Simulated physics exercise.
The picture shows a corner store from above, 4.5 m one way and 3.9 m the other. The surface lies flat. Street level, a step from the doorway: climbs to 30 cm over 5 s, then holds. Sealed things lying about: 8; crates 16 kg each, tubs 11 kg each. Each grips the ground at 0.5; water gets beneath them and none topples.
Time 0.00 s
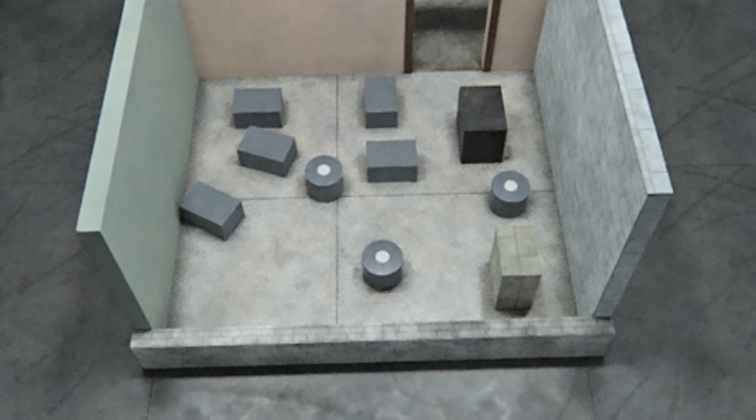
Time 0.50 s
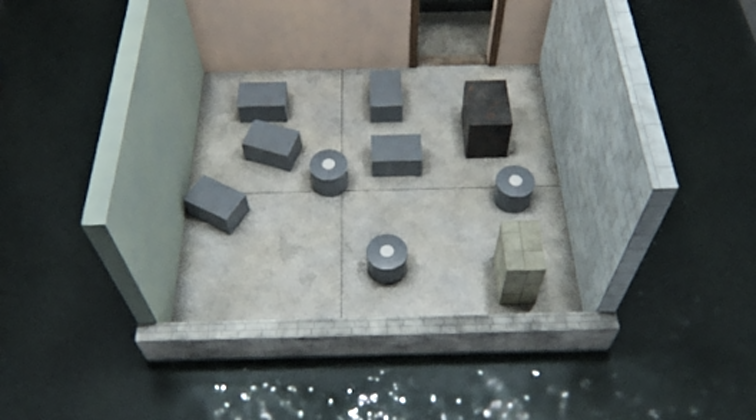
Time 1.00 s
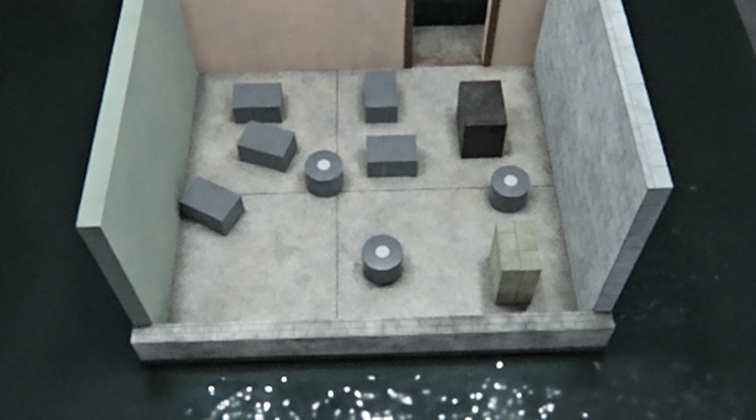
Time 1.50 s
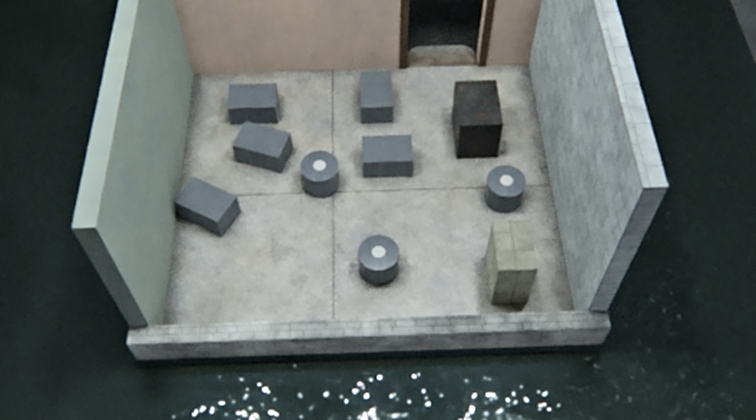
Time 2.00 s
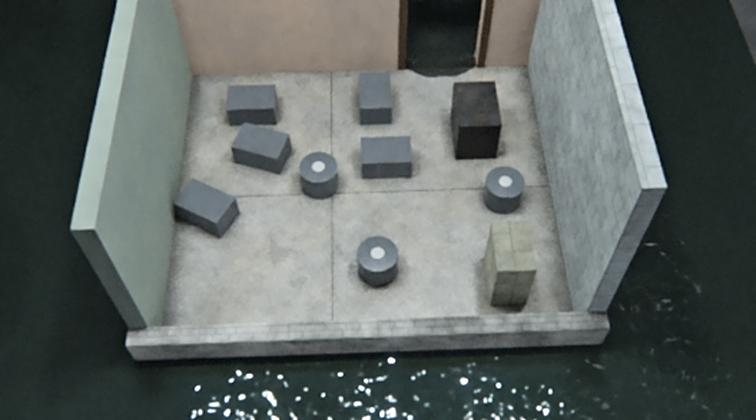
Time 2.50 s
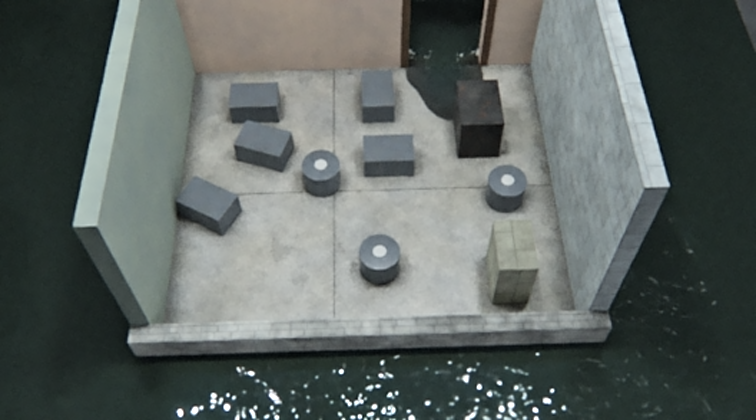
A small room with its front open, a corner store, is seen from high above, with a pale green wall on the left, a grey wall on the right and a doorway at the back. Grey blocks and round tubs stand on the floor near a dark brown box and a pale one. Dark water covers the ground outside, then enters through the doorway and spreads inside, while the objects stay put and the view shifts slightly.
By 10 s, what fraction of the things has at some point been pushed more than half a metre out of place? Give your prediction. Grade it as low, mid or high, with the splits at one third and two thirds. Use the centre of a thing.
Grade: Mid, one to two thirds.
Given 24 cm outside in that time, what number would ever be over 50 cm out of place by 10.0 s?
I count 2 of them in that case.
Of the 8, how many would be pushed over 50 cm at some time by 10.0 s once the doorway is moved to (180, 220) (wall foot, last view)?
Result: 7.
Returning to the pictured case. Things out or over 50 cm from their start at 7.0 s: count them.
The answer is 1.
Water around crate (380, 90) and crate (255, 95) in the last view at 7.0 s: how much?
Around 4 cm and 2 cm.
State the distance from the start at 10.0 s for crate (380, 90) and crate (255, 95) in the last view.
Respectively 30 and 0 centimetres.
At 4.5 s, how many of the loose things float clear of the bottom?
At that moment 0.
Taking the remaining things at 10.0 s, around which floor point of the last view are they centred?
The centre sits near (287, 181).
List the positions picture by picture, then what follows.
The first frame shows a crate at (381, 94) rests on the ground; a tub at (511, 186), on the bottom; 0.0 m2 under water; 0 of 8 have shifted.
The second frame shows a crate at (386, 88), on the bottom; a tub at (516, 181), on the bottom; water covers 0.0 m2; 0 of 8 have shifted.
The third frame shows a crate at (381, 88) rests on the ground; a tub at (511, 181), on the bottom; 0.0 m2 under water; 0 of 8 have shifted.
The fourth frame shows a crate at (376, 89) rests on the ground; a tub at (507, 181) rests on the ground; water covers 0.0 m2; 0 of 8 have shifted.
The fifth frame shows a crate at (375, 90), on the bottom; a tub at (505, 182), on the bottom; water covers 0.1 m2; 0 of 8 have shifted.
The sixth frame shows a crate at (378, 88) rests on the ground; a tub at (508, 180) rests on the ground; 0.6 m2 under water; 0 of 8 have shifted.
After 3.5 s 0 of 8 are over 50 cm from their spots; 0 afloat.
After 4.5 s 0 of 8 are over 50 cm from their spots; 0 afloat.
After 7.0 s 1 of 8 are over 50 cm from their spots; 0 afloat.
After 10.0 s 3 of 8 are over 50 cm from their spots, and 3 have been at some point; 5 afloat.
